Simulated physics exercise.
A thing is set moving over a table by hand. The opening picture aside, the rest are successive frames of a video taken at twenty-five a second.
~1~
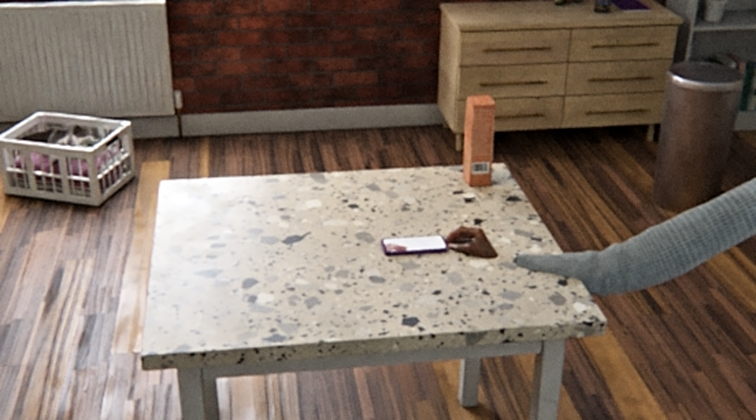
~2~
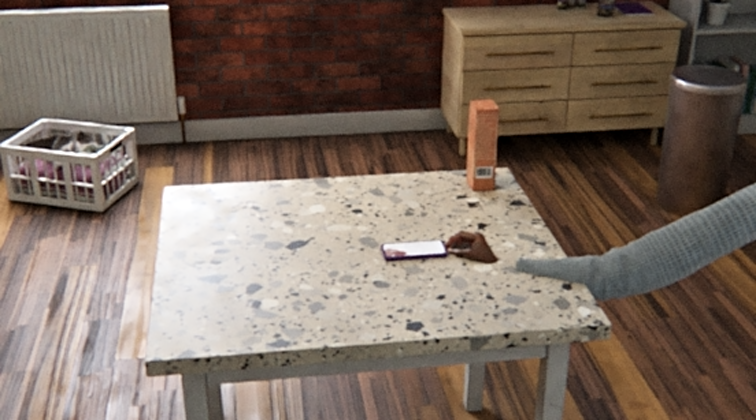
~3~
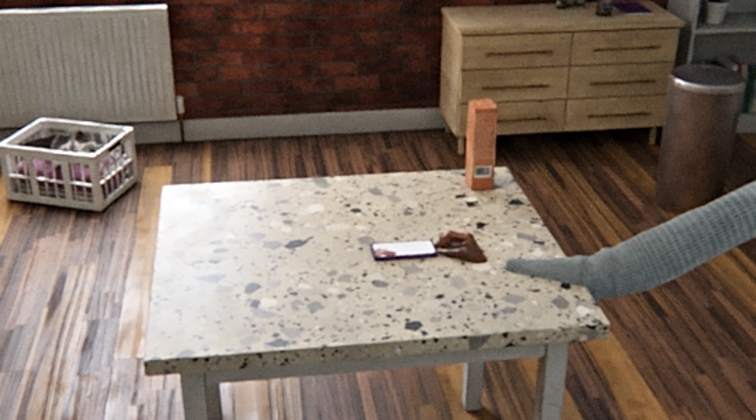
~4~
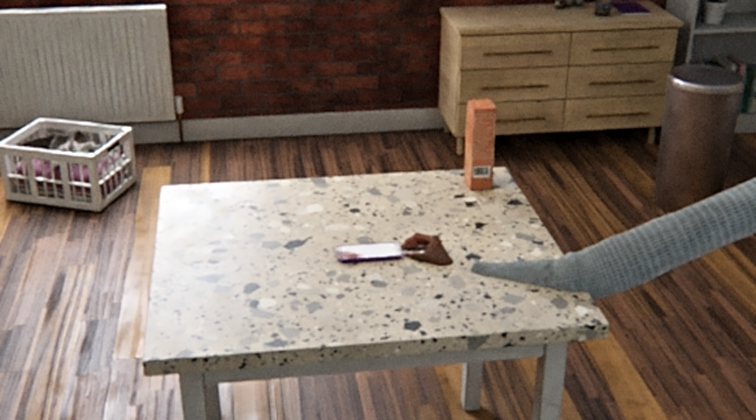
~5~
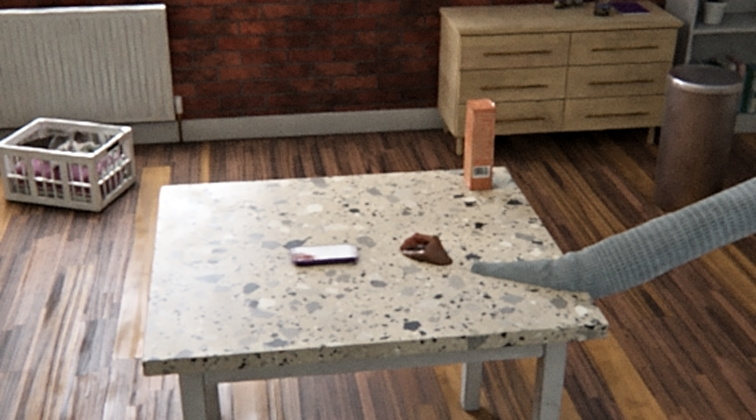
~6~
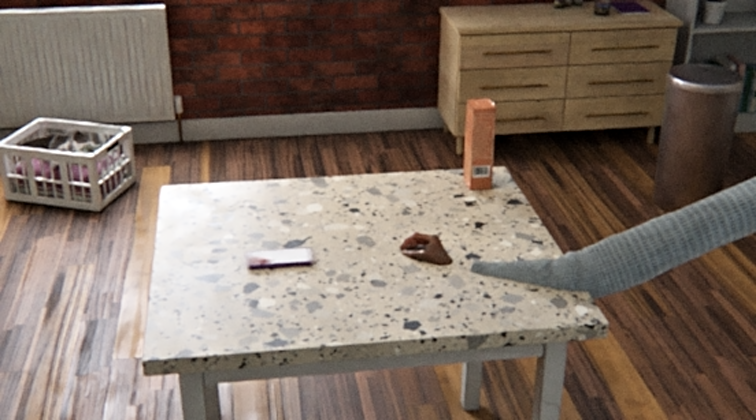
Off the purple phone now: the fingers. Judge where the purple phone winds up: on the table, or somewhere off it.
It passes the edge.
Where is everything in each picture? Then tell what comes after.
The first frame shows under the hand; purple phone (414, 246).
The second frame shows under the hand; purple phone (414, 251).
The third frame shows under the hand; purple phone (404, 250).
The fourth frame shows purple phone (369, 253).
The fifth frame shows purple phone (324, 254) moved about its own width.
The sixth frame shows purple phone (280, 258) moved about its own width.
Then, 0.10 s later than the last frame, purple phone moved well along near (177, 266).
Then, 0.30 s later than the last frame, purple phone now off the table.
Then, 0.50 s later than the last frame, things are still on the move.
Then, 0.70 s later than the last frame, as before.
When it is over, off the table, purple phone.
